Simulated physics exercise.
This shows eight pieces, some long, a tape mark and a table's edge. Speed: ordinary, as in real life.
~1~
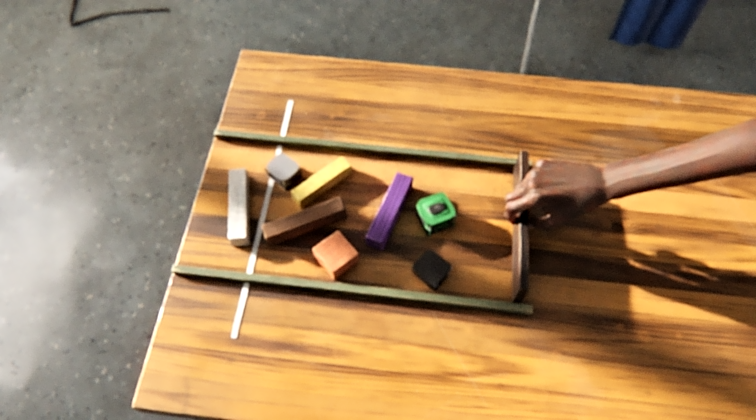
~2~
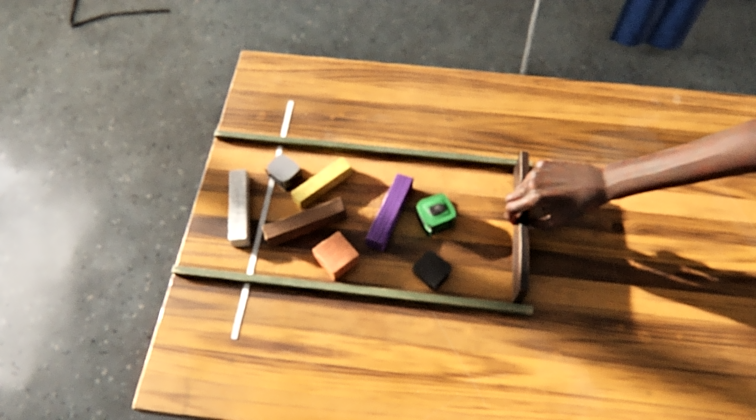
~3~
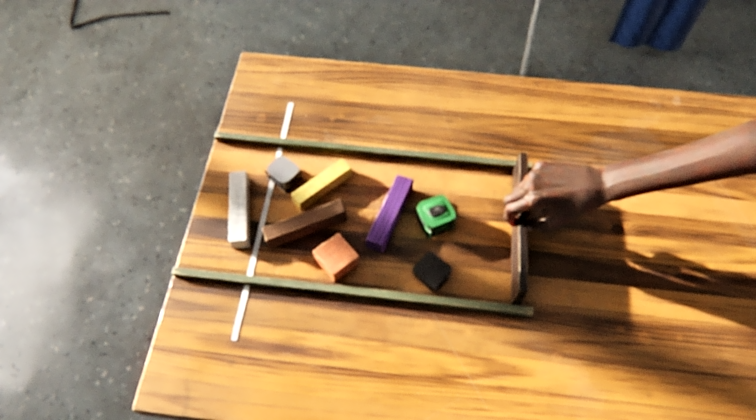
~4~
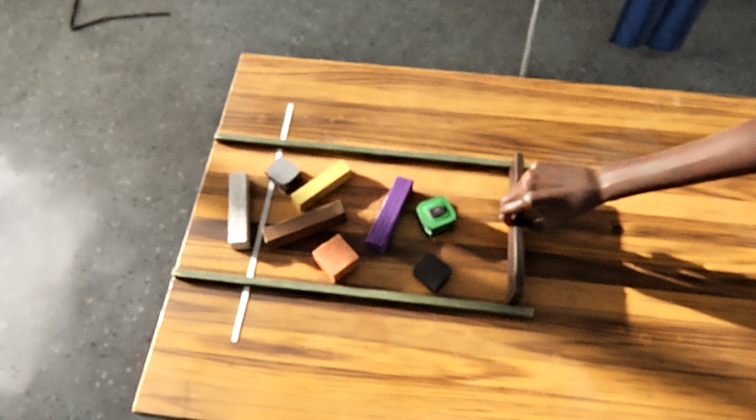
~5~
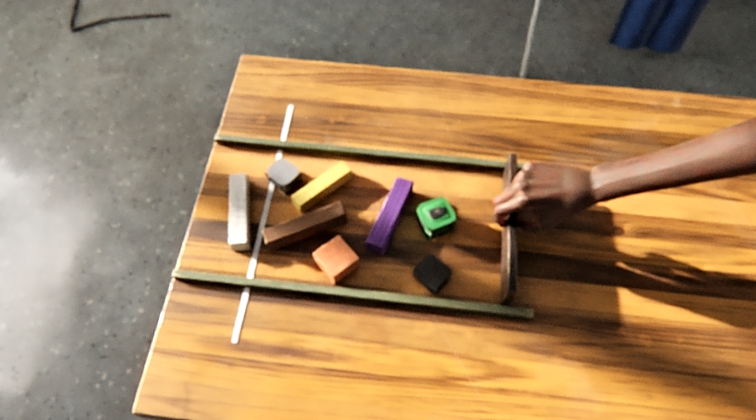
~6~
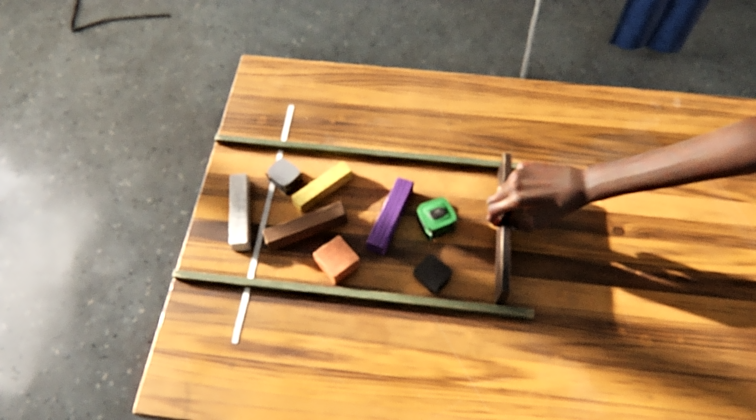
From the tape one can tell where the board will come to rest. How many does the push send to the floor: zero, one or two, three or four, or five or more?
Watch it: Hardly any - one or two - go plunging down.
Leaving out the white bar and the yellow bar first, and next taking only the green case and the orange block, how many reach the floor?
Taking the two tries in turn, it comes to 0 and 0.
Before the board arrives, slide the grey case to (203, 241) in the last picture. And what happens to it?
It is lost.
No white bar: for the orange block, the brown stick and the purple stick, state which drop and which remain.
Well, the orange block is left in place, the brown stick is left in place and the purple stick is left in place.
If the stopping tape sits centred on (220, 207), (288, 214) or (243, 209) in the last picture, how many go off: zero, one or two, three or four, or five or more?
Try 1 - at least five; try 2 - zero; try 3 - three or four.
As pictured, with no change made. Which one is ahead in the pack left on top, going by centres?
Brown stick.
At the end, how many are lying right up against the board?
The count comes out at 2.
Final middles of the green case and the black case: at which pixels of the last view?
The green case stops around (253, 194); the black case around (238, 263).
Soon after, none off yet; white bar at rest near (240, 211); grey case at rest near (285, 177); brown stick at rest near (306, 227).
Then, none off yet; white bar moved a little near (229, 213); grey case moved about its own width near (263, 171); brown stick moved about its own width near (254, 231).
At rest, the number that fall off is one or two; fallen, grey case and white bar.
